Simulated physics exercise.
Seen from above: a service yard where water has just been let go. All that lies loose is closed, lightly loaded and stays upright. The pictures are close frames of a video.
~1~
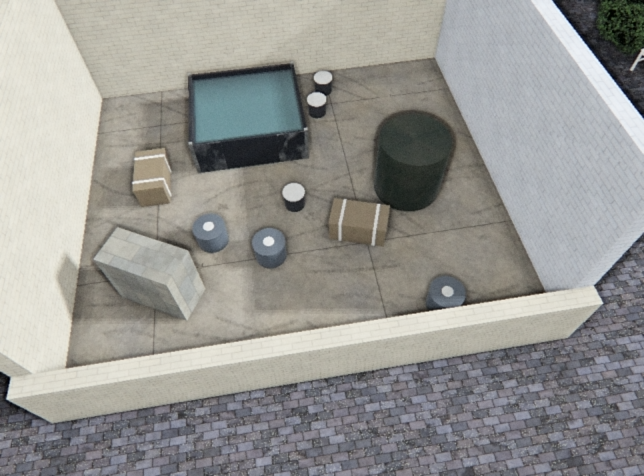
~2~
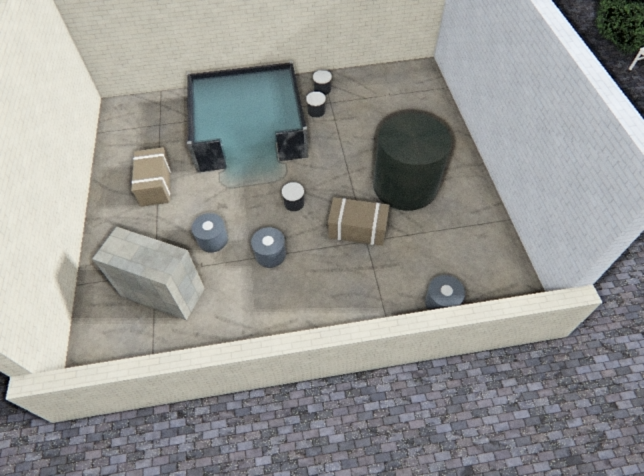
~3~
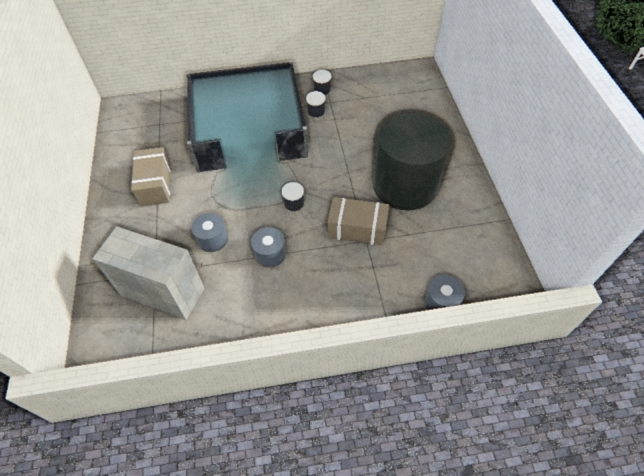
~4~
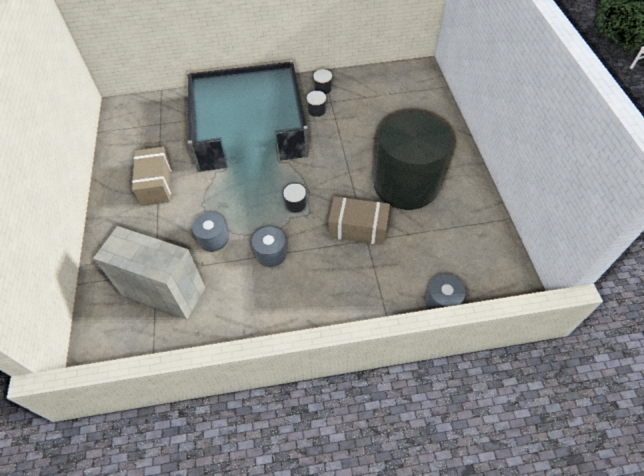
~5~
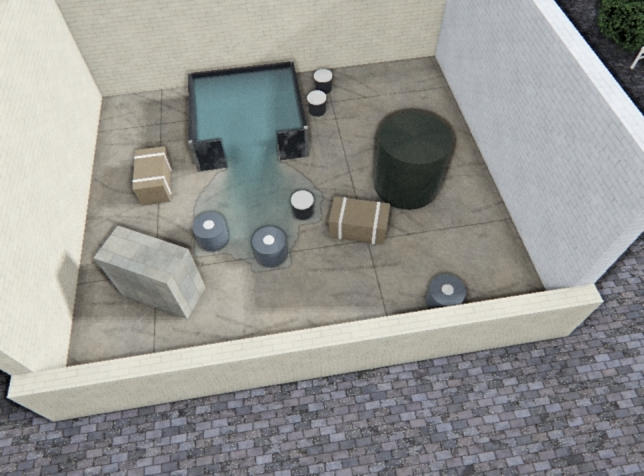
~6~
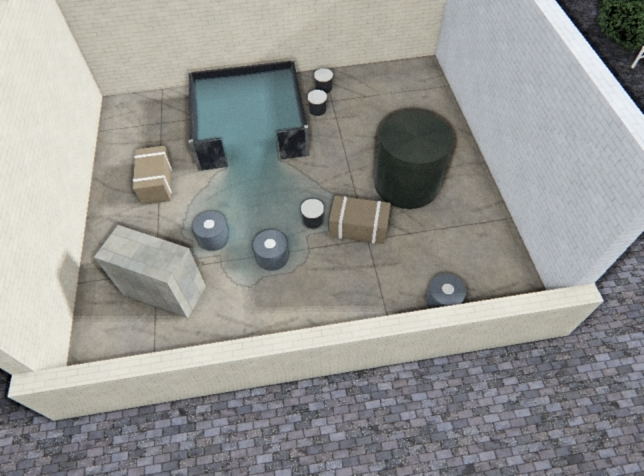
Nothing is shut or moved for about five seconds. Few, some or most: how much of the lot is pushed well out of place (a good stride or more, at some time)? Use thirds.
It is one to two thirds.
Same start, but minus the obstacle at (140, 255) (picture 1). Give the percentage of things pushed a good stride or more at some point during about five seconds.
Near 50 in a hundred.
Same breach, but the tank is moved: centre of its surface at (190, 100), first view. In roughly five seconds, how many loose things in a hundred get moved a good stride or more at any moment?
About 60 per cent.
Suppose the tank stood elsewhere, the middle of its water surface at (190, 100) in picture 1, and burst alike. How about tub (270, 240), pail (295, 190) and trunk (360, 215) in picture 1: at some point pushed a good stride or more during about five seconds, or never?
In turn: Moved that far, pushed that far, no.
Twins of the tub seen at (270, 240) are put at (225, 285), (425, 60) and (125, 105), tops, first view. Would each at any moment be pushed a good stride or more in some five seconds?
One after the other: Swept aside, no, never so far.
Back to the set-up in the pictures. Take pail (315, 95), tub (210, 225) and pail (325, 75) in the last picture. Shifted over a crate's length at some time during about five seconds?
In turn: Never so far, swept aside, no.
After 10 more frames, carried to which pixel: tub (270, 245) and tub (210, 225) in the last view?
Close to (288, 319) and (189, 254).
A moment on, 1 of 8 are well off their spots; 1 afloat.
Next, 3 of 8 are well off their spots; 3 afloat.
Later, 3 of 8 are well off their spots; 1 afloat.
In the end, 4 of 8 are well off their spots, and 4 have been at some point; 1 afloat.
